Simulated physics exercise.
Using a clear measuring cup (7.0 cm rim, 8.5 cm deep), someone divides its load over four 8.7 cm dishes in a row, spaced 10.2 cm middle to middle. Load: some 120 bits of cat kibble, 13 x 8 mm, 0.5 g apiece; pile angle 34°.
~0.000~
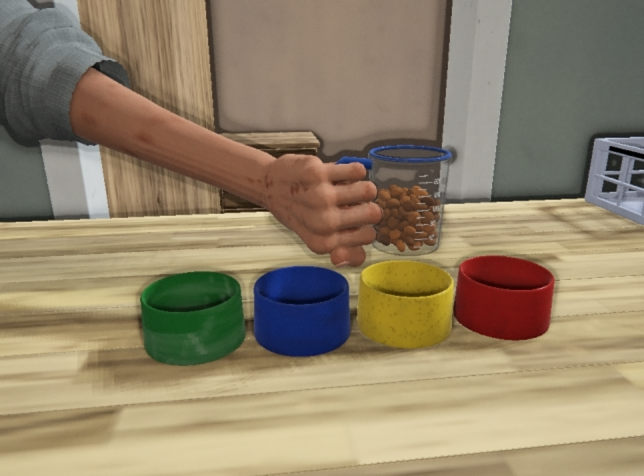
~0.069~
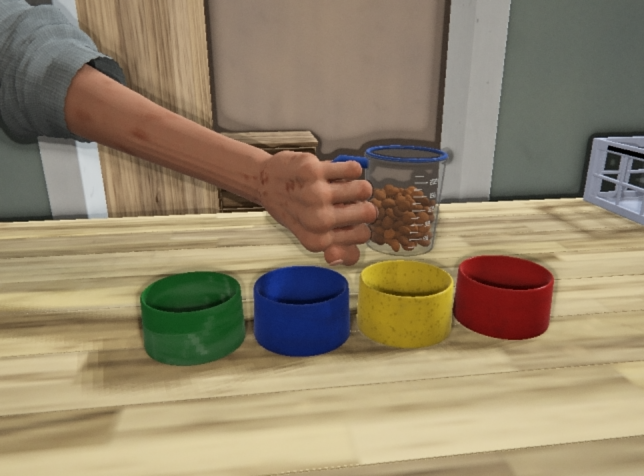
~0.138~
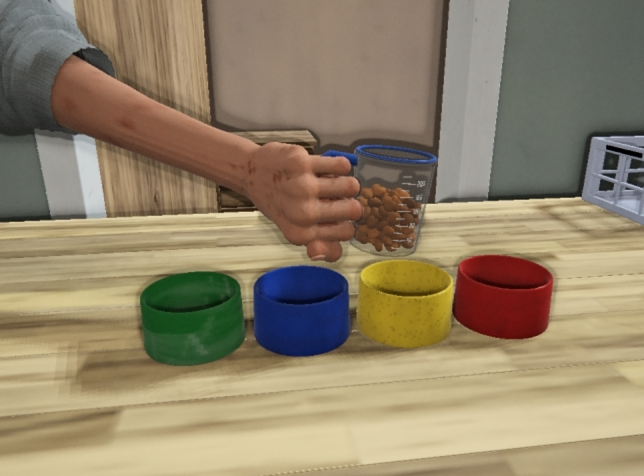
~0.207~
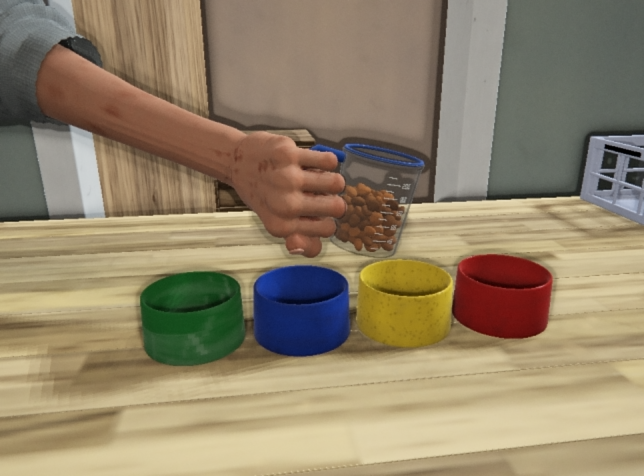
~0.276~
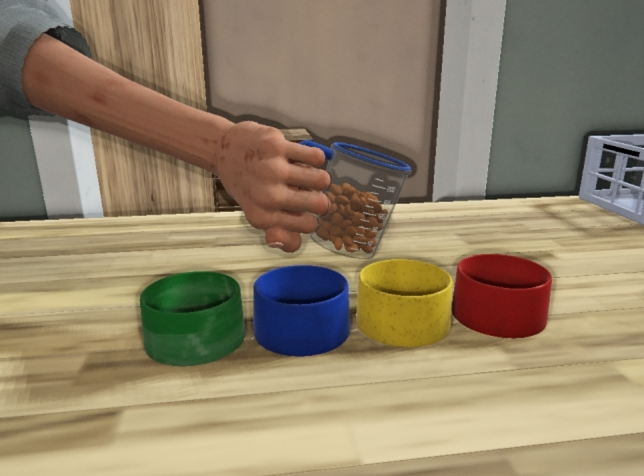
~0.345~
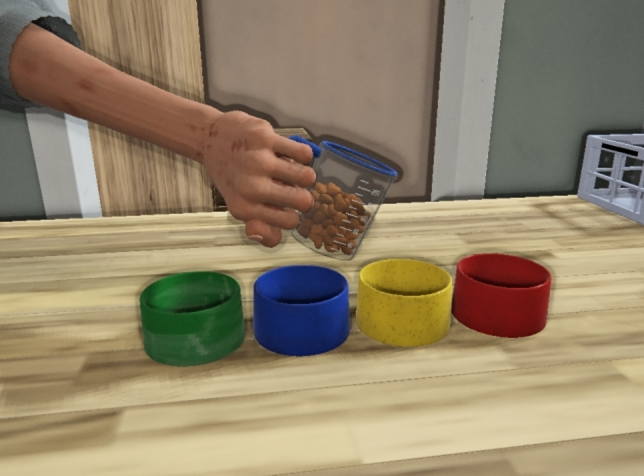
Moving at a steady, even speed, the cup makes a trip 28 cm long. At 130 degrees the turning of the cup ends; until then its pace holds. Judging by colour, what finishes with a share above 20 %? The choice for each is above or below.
Result: Red: I think it's going to gather a fifth or less of the pieces; blue: I think it's going to gather a fifth or less of the pieces; green: I think it's going to gather in excess of a fifth of the pieces; yellow: I think it's going to gather a fifth or less of the pieces; counter: I think it's going to gather in excess of a fifth of the pieces.
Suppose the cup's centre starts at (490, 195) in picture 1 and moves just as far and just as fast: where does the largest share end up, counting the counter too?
The largest share ends at green.
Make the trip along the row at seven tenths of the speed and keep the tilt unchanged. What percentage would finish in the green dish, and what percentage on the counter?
Green: 100; counter: 0.
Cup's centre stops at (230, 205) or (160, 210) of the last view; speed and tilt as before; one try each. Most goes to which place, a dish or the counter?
Try 1 - blue; try 2 - green.
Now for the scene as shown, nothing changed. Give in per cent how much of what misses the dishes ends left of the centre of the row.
Estimated share comes to about 100 per cent.
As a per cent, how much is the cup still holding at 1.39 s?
Somewhere close to 100 percent.
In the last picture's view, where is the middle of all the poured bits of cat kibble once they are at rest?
After settling, the middle sits near (174, 331).
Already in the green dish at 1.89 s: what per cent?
55 %.
After 0.97 s, tilt 73 degrees; cup holds 100 %.
After 1.39 s, tilt 107 degrees; cup holds 100 %.
After 1.89 s, tilt 130 degrees; cup holds 0 %, green 55 %.
In the end, at 2.4 s, red 0 %, blue 0 %, green 55 %, yellow 0 %, counter 45 %.
